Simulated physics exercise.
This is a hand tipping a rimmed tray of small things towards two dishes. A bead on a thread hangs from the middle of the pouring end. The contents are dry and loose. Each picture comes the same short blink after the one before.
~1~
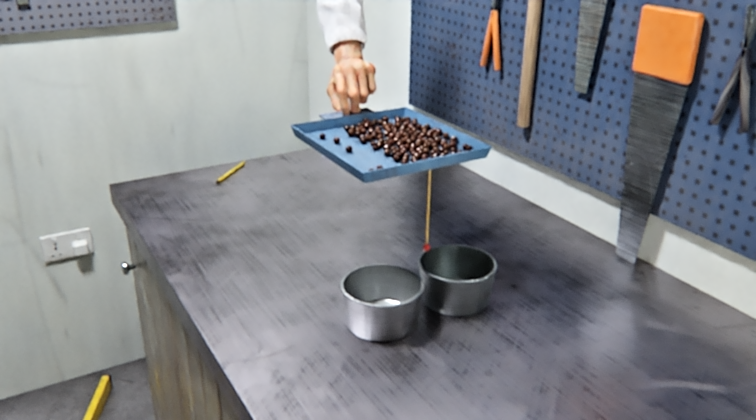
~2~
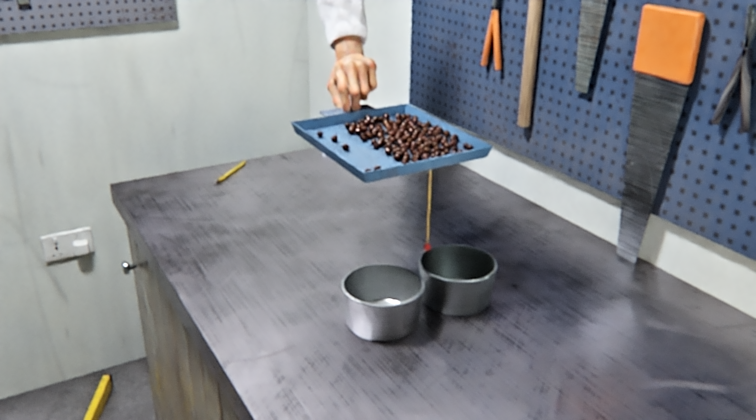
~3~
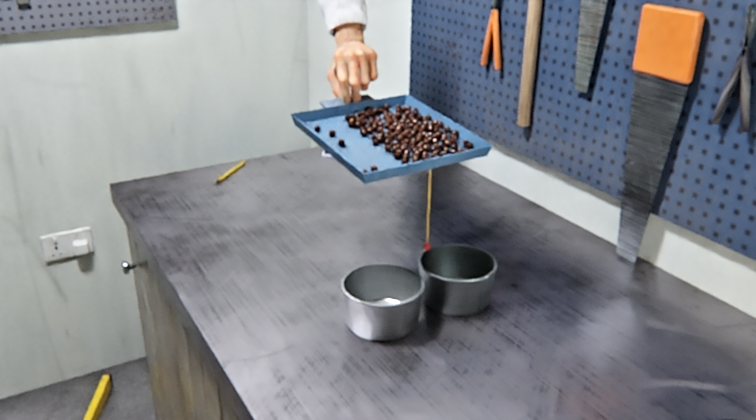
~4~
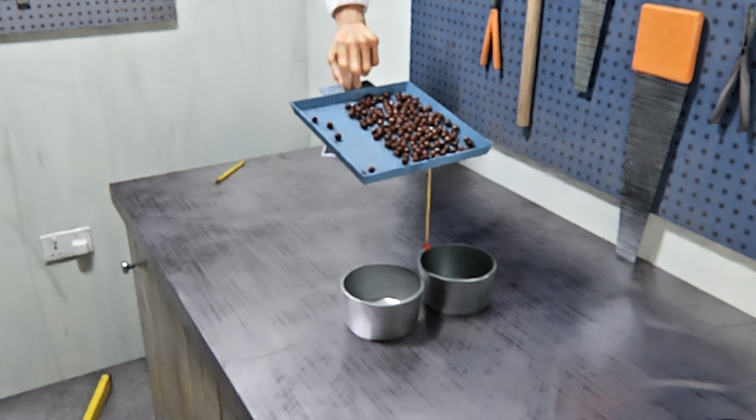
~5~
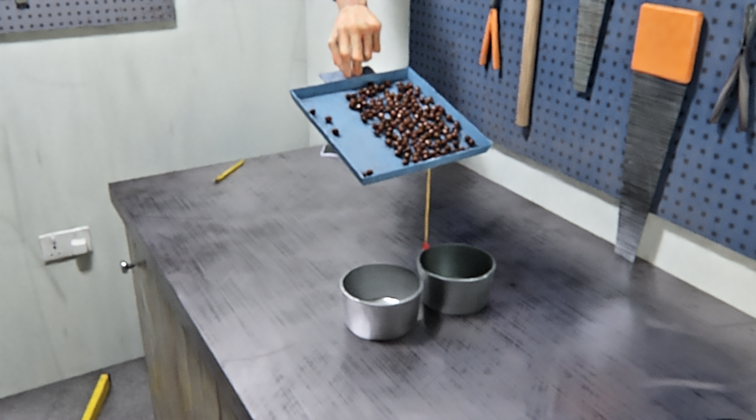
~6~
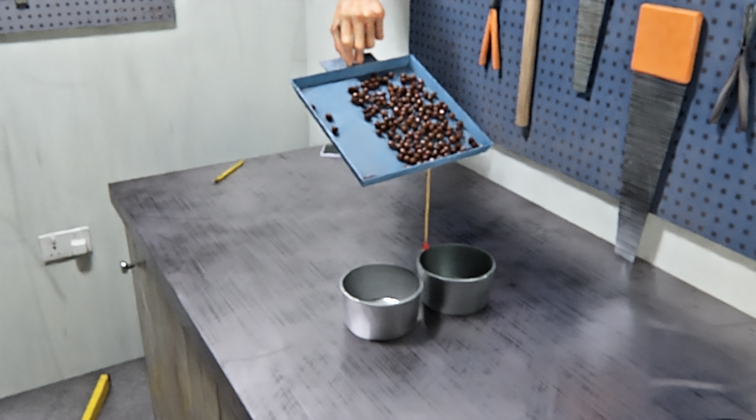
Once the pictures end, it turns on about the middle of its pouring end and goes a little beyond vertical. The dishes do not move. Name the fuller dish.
It favours the left dish.
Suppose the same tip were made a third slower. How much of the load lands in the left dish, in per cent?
Near 60 %.
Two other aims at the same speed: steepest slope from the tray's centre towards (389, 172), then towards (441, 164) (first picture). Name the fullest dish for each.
One: The left dish. Two: The right one.
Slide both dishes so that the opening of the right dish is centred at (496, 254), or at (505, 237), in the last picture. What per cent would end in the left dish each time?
In turn 50 and 10 in a hundred.
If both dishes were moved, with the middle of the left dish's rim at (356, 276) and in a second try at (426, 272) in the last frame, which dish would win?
One: The left-hand dish. Two: Left.
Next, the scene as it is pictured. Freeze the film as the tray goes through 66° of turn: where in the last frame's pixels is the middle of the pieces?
Around (417, 168).
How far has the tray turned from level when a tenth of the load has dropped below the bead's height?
Roughly 70°.
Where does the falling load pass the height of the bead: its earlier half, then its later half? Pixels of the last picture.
Around (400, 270) and then (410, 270).
Soon, tray tipped steeply; most on the tray; a stray few in the left dish; a stray few in the right dish; about a quarter in the air.
A while on, tray tipped past a quarter turn; a stray few on the tray; about half in the left dish; about a quarter in the right dish; a small part outside both; about a quarter in the air.
Towards the end, tray tipped past a quarter turn; about two thirds in the left dish; about a quarter in the right dish; a small part outside both.
Finally, tray tipped past a quarter turn; about two thirds in the left dish; about a quarter in the right dish; a small part outside both.
